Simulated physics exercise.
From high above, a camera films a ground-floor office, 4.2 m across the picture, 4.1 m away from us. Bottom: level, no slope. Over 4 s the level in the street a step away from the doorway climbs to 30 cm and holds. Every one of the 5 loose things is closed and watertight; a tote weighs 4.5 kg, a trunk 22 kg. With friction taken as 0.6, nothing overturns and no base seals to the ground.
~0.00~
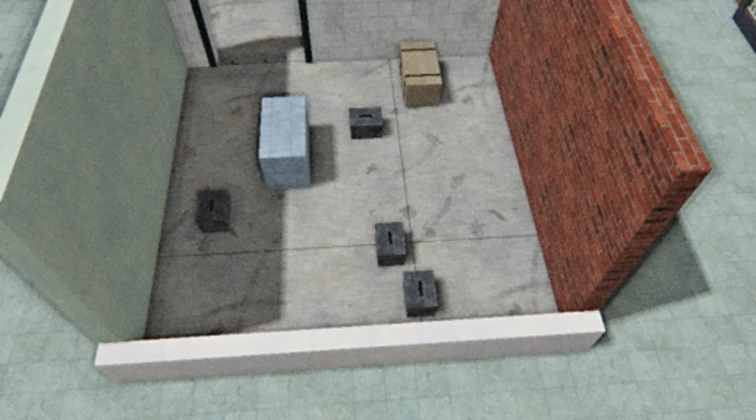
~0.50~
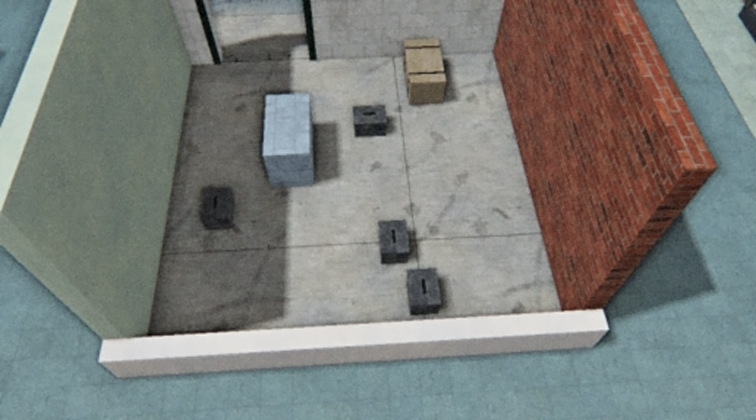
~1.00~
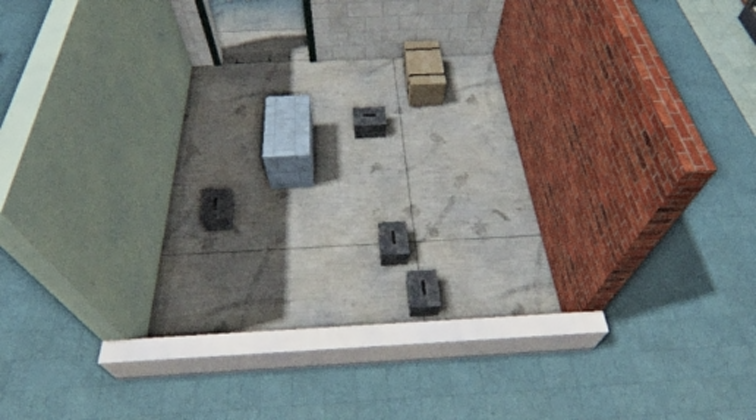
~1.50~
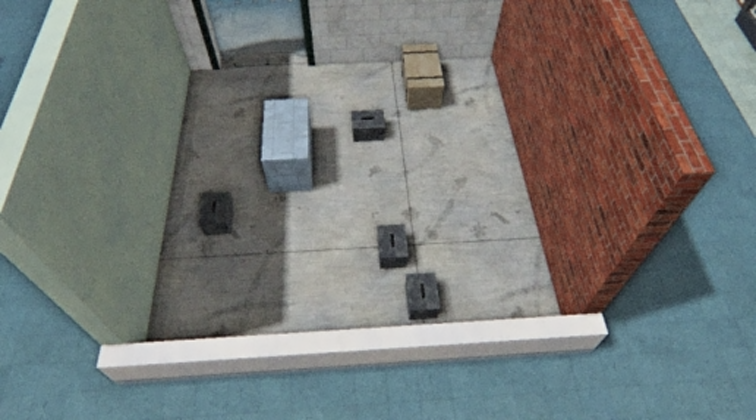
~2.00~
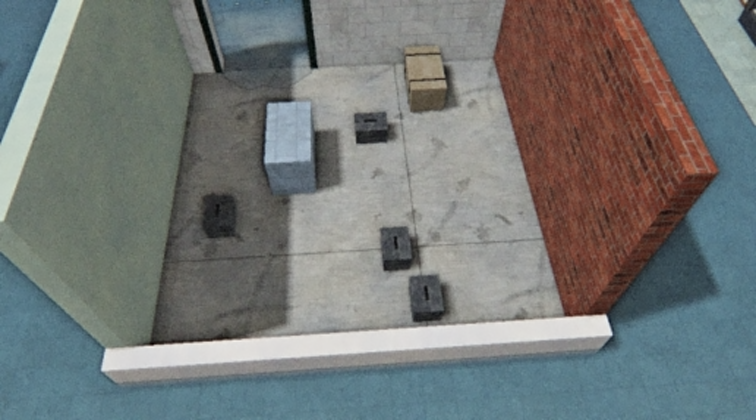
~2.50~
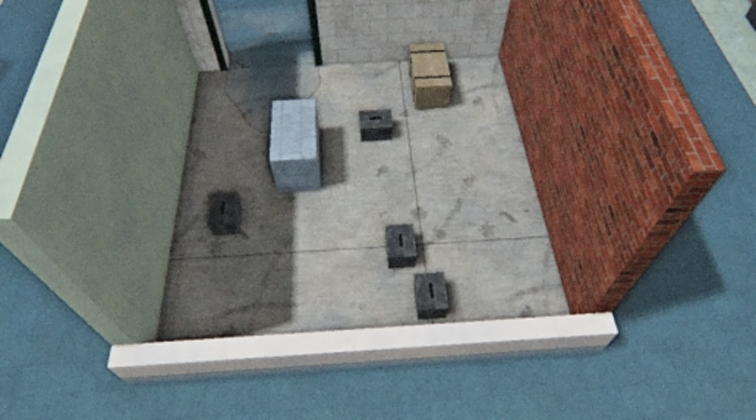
The clip shows a high view of a walled room with a pale blue box, a tan trunk and four small dark blocks, all staying put as the pale green ground outside and beyond the doorway turns deeper blue.
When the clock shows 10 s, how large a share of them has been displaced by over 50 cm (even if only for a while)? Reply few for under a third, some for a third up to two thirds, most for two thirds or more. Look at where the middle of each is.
Most.
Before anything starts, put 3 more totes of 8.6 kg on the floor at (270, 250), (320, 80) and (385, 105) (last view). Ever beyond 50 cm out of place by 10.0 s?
The first one tops the mark, the next stays inside the mark, and the last stays inside the mark.
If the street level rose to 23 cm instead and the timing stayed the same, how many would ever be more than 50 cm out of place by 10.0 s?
That would make 4 of them.
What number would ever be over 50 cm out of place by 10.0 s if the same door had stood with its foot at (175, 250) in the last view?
Then it comes to 5 of them.
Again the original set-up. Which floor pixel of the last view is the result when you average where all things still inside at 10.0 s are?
Centred roughly on (459, 161).
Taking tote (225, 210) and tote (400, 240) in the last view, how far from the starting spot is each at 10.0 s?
They've ended up 250 cm and 140 cm away, in that order.
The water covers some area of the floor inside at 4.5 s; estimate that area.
Wet: Near 8.0 m2.
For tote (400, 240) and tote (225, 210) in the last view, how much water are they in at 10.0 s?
First about 15 cm, second about 15 cm.
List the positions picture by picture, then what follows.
A tote at (366, 117) rests on the ground; a trunk at (421, 62), on the bottom; water covers 0.0 m2; 0 of 5 have shifted, in the first frame.
A tote at (370, 114), on the bottom; a trunk at (425, 60), on the bottom; water covers 0.0 m2; 0 of 5 have shifted, in the second frame.
A tote at (370, 116) rests on the ground; a trunk at (425, 62) rests on the ground; 0.0 m2 under water; 0 of 5 have shifted, in the third frame.
A tote at (368, 119), on the bottom; a trunk at (423, 65), on the bottom; 0.0 m2 under water; 0 of 5 have shifted, in the fourth frame.
A tote at (371, 121), on the bottom; a trunk at (425, 67) rests on the ground; 0.3 m2 under water; 0 of 5 have shifted, in the fifth frame.
A tote at (376, 119) rests on the ground; a trunk at (430, 64), on the bottom; 1.0 m2 under water; 0 of 5 have shifted, in the sixth frame.
After 3.5 s 0 of 5 are over 50 cm from their spots; 0 afloat.
After 4.5 s 1 of 5 are over 50 cm from their spots; 0 afloat.
After 7.0 s 3 of 5 are over 50 cm from their spots; 4 afloat.
After 10.0 s 4 of 5 are over 50 cm from their spots, and 4 have been at some point; 5 afloat.
